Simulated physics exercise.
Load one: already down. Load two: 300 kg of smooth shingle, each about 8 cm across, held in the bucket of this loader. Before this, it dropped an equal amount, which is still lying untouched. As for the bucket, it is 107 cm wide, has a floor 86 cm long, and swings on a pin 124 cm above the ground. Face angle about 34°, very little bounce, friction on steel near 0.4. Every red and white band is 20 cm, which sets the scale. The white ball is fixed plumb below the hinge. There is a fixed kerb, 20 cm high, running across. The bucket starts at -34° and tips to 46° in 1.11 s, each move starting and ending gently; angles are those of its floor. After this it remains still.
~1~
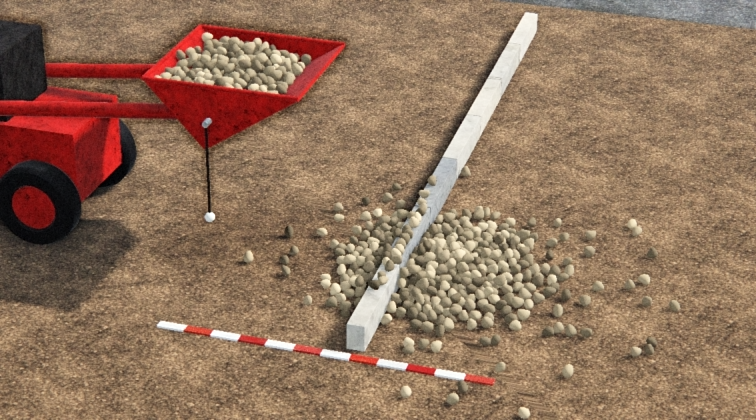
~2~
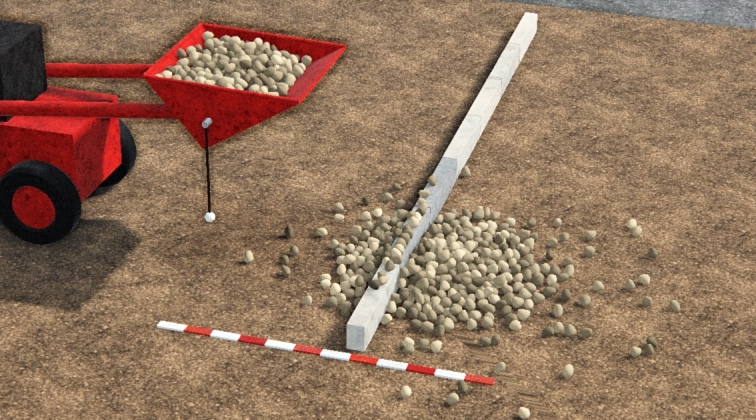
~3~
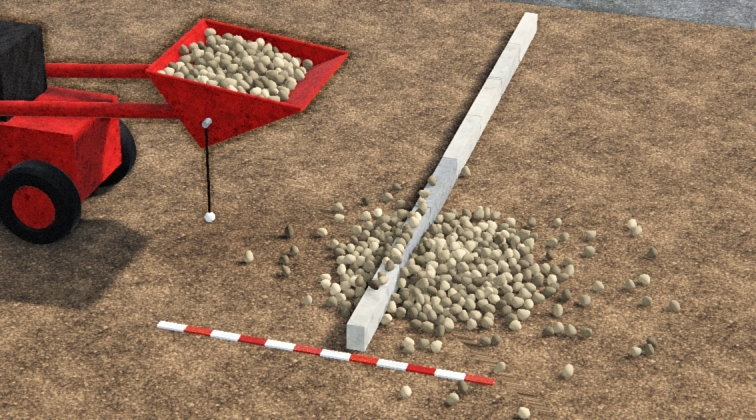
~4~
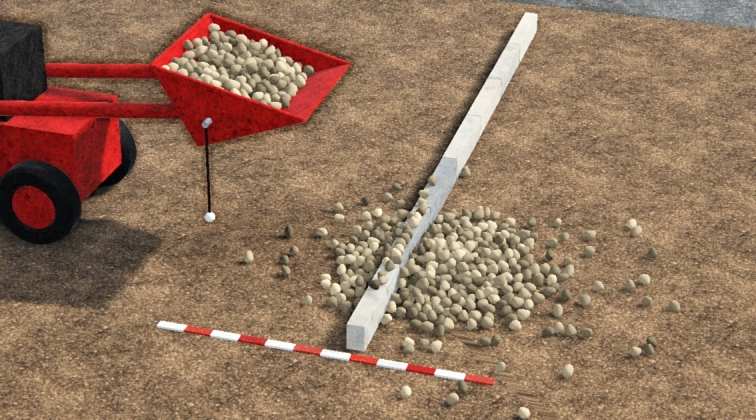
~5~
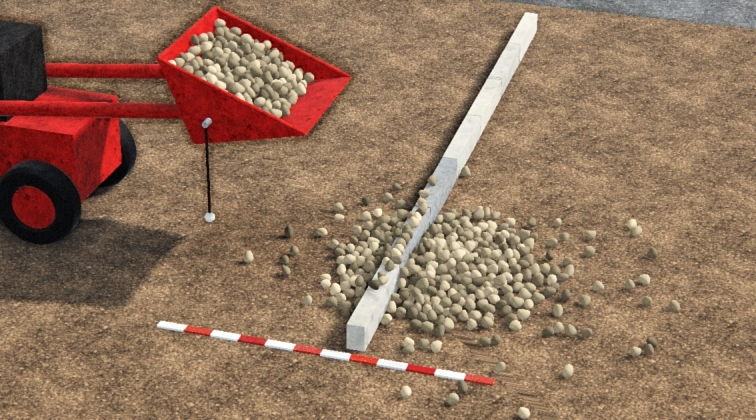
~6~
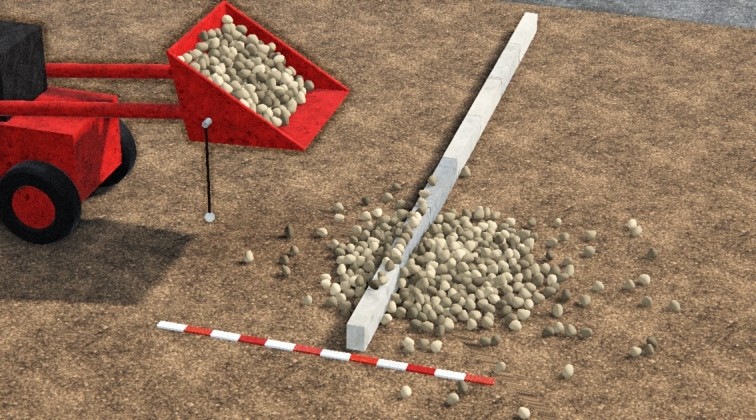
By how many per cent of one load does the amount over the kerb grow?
It grows by about 0 per cent of one load.
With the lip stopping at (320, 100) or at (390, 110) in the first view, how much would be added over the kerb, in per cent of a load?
The first position would add some 0 per cent, the second some 70.
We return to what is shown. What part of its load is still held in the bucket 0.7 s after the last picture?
Around 35 in a hundred.
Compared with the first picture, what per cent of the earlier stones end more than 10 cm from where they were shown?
5 per cent.
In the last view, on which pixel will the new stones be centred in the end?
(339, 245).
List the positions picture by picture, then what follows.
Lip at (298, 99), floor tilted -34°, highest stones at (225, 53). The earlier load is highest near (401, 240), 24 cm above ground level, 27 % on this side of the kerb, 72 % over the kerb, in the first picture.
Lip at (299, 102), floor tilted -32°, highest stones at (224, 52), in the second picture.
Lip at (302, 110), floor tilted -28°, highest stones at (212, 47), in the third picture.
Lip at (304, 121), floor tilted -21°, highest stones at (212, 42), in the fourth picture.
The bucket is at -13°, its lip at (305, 135); the top of the load is at (214, 40), in the fifth picture.
Lip at (304, 150), floor tilted -3°, highest stones at (221, 34), in the sixth picture.
Then, 0.4 s after the last picture the floor is at 33°; in per cent of one load, 100 in the bucket, 28 on this side of the kerb, 72 over the kerb; the foremost stones are at (648, 307).
Then, 0.7 s after the last picture the floor is at 46°; in per cent of one load, 37 in the bucket, 90 on this side of the kerb, 72 over the kerb; the foremost stones are at (648, 307).
Then, 1.1 s after the last picture the floor is at 46°; in per cent of one load, 0 in the bucket, 127 on this side of the kerb, 72 over the kerb; the foremost stones are at (648, 307).
Then, 3.7 s after the last picture the floor is at 46°; in per cent of one load, 0 in the bucket, 127 on this side of the kerb, 73 over the kerb; the foremost stones are at (648, 307). Net gain over the kerb, 0.
